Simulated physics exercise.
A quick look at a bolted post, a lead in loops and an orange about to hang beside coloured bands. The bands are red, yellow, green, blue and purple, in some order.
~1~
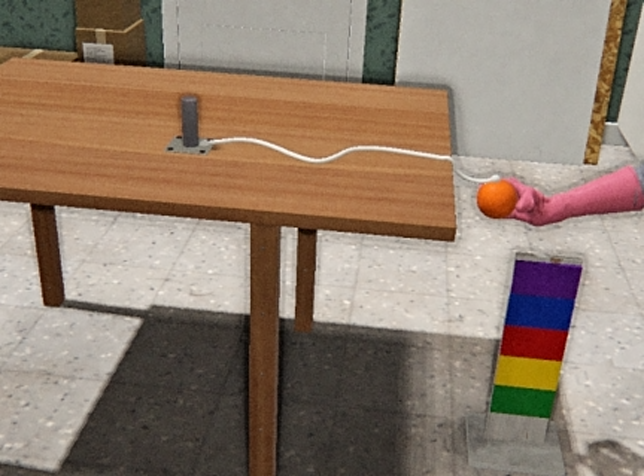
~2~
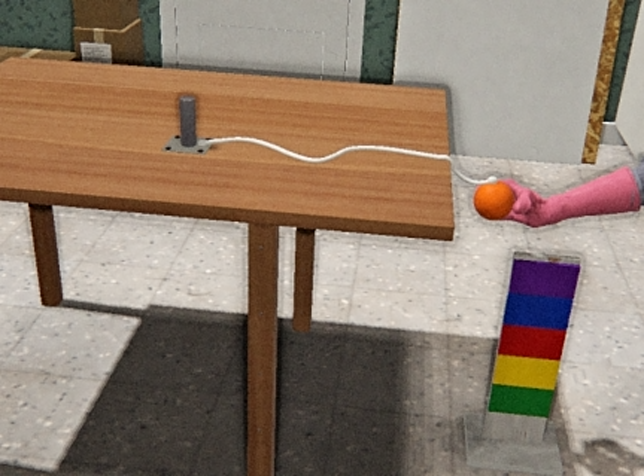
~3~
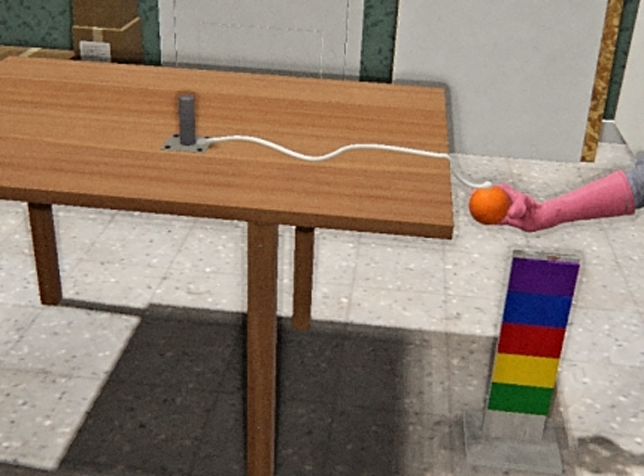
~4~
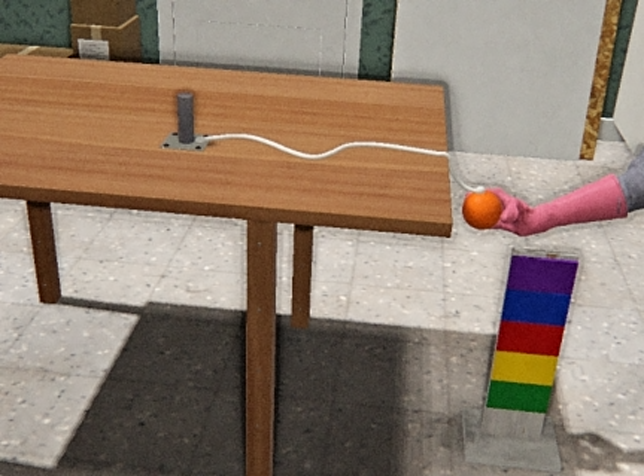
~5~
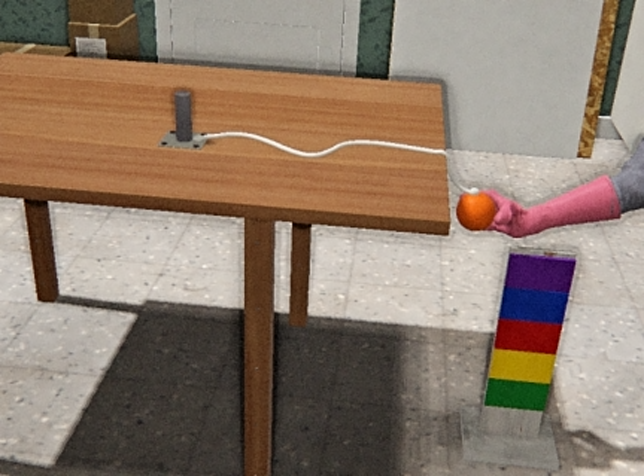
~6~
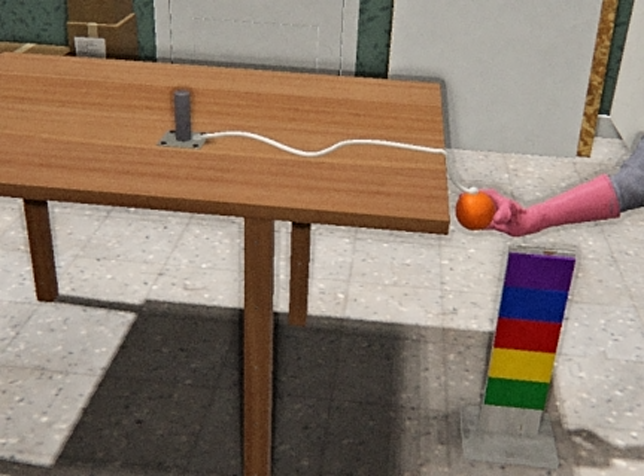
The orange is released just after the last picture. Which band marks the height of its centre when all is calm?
Its centre hangs level with the purple band.
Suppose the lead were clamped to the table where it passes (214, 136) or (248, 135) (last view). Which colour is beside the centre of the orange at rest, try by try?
In that order: Purple; purple.
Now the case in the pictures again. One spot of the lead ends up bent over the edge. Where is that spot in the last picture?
Near (405, 147).
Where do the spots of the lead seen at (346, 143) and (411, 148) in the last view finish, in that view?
Near (384, 151) and (446, 164).
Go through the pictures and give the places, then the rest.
In the first frame, orange (497, 199); purple (546, 281); blue (540, 313); red (534, 344); yellow (528, 374); green (523, 403).
In the second frame, orange (494, 201); lead through (227, 141) (279, 149) (332, 157) (380, 149) (440, 158).
In the third frame, orange (489, 205).
In the fourth frame, orange (482, 210); lead through (225, 137) (277, 146) (330, 154) (378, 146) (438, 154).
In the fifth frame, orange (476, 212).
In the sixth frame, orange (475, 211); lead through (222, 135) (274, 144) (327, 151) (375, 143) (435, 152).
Soon after, orange near (427, 262); level with purple.
Then, orange near (446, 264); level with purple.
At rest, orange near (431, 264); level with purple. Its middle rests at the purple band.
